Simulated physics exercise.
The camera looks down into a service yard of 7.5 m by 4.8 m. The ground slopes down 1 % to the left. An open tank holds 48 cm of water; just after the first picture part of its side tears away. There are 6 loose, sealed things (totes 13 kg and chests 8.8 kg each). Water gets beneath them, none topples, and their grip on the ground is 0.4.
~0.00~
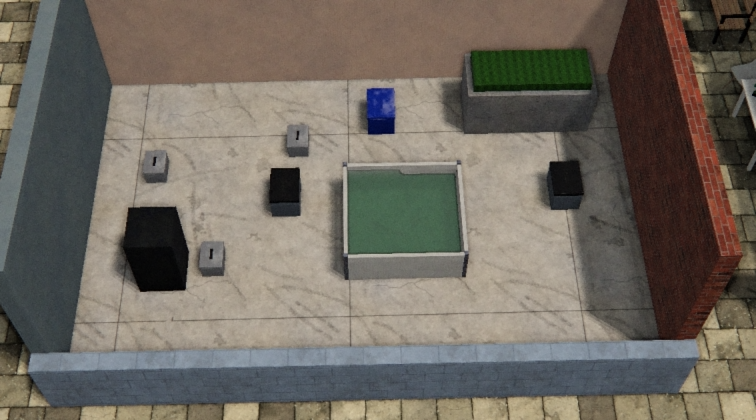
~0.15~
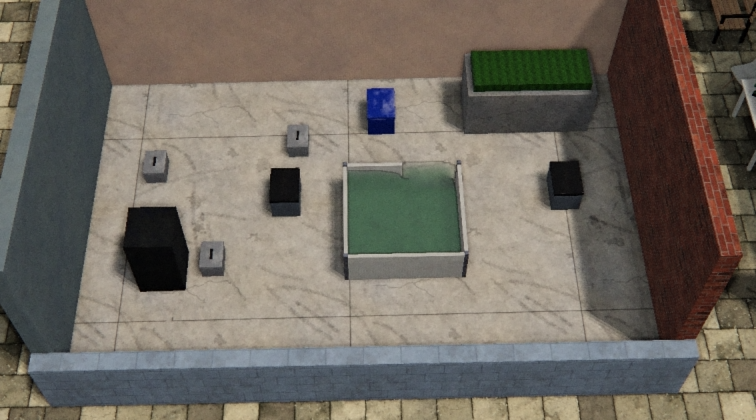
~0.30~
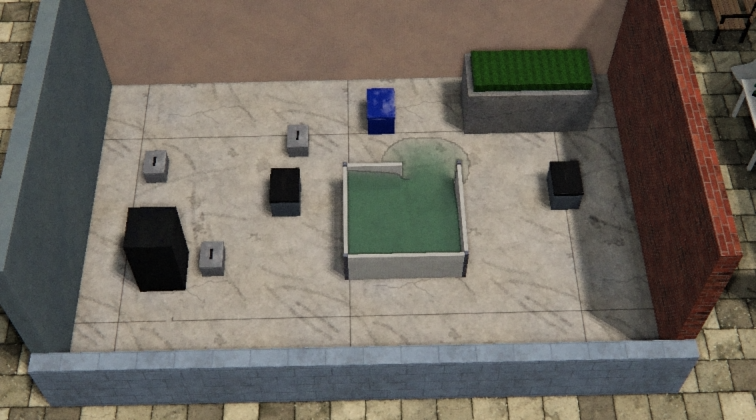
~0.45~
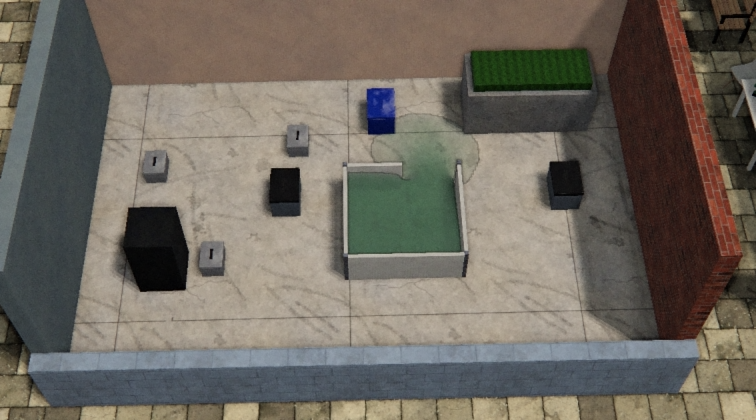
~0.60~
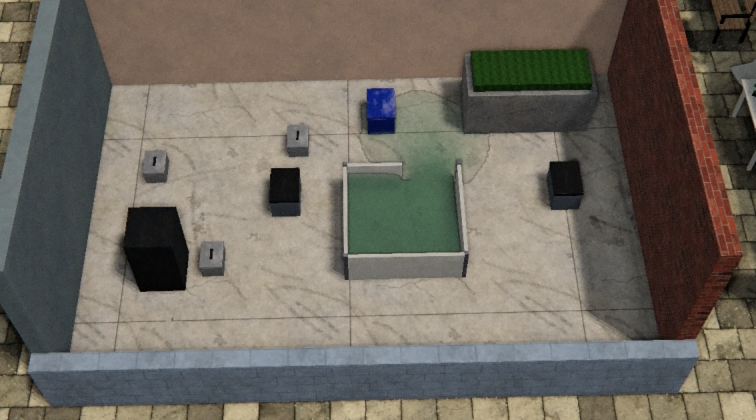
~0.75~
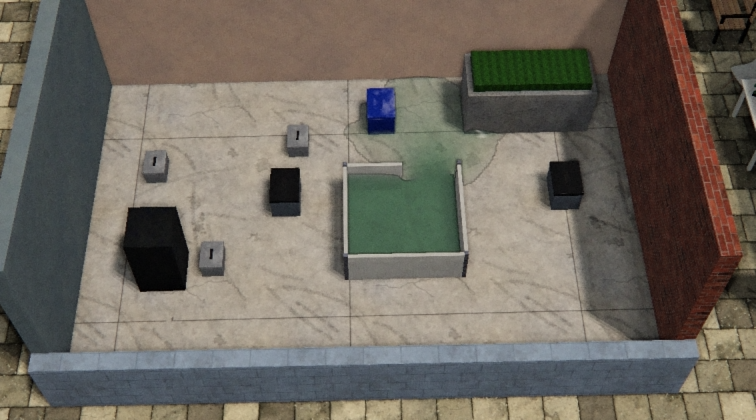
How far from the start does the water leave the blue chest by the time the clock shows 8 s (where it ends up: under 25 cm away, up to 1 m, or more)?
The blue chest ends far away.
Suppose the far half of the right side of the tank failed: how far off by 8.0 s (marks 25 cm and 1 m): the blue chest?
In that case the blue chest barely shifts.
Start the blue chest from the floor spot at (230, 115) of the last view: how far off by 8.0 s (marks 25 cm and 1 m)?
It gets carried off.
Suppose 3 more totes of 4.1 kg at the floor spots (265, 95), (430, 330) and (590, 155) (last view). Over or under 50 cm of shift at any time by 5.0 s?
In turn: More, short of it, past it.
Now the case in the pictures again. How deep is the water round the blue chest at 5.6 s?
About 6 cm.
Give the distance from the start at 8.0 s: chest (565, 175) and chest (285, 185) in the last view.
In turn: 50 cm, 0 cm.
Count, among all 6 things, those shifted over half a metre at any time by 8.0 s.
I count 1.
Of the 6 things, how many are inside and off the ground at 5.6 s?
I count 1.
After 1.6 s the blue chest is near (349, 80), 0.6 m from its start, aground; 0 afloat.
After 3.6 s the blue chest is near (165, 114), 3.1 m from its start, aground; 0 afloat.
After 5.6 s the blue chest is near (116, 157), 3.8 m from its start, afloat; 1 afloat.
After 8.0 s the blue chest is near (118, 252), 4.3 m from its start, aground; 0 afloat.
